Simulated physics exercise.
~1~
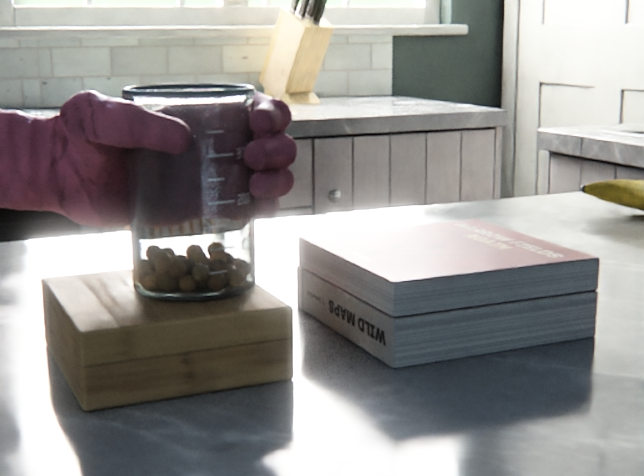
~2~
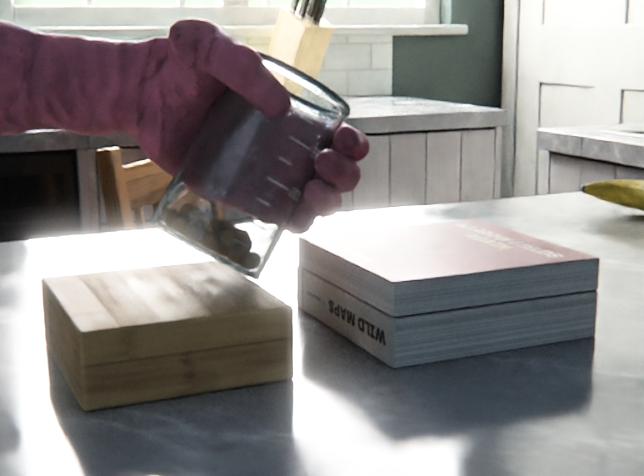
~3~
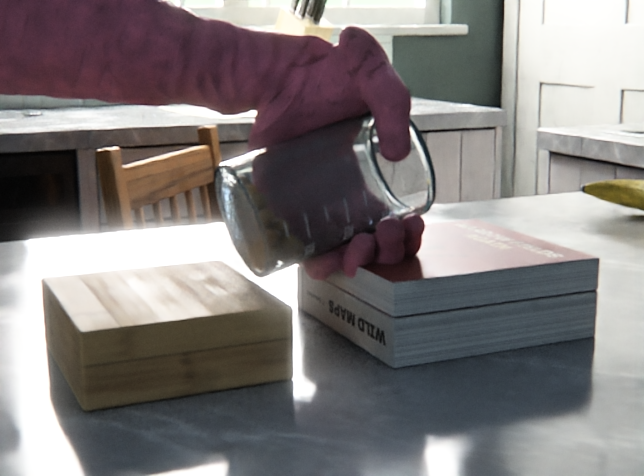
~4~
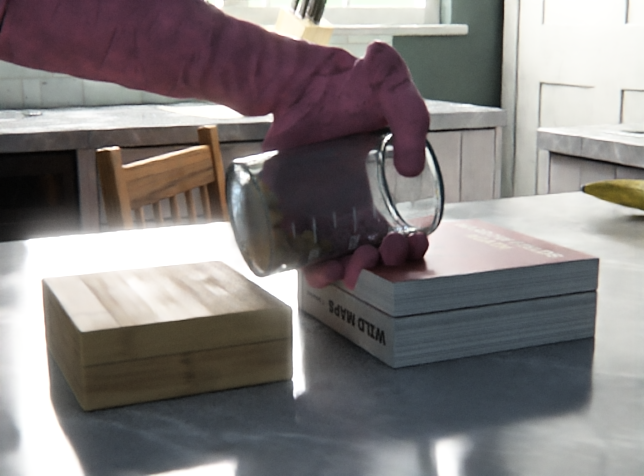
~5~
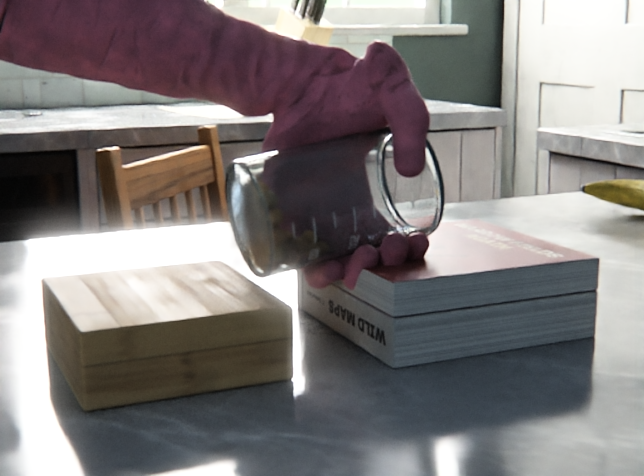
Purple-red hand lifting a glass beaker of small round pieces off a wooden block, tipping it sideways against two stacked books.
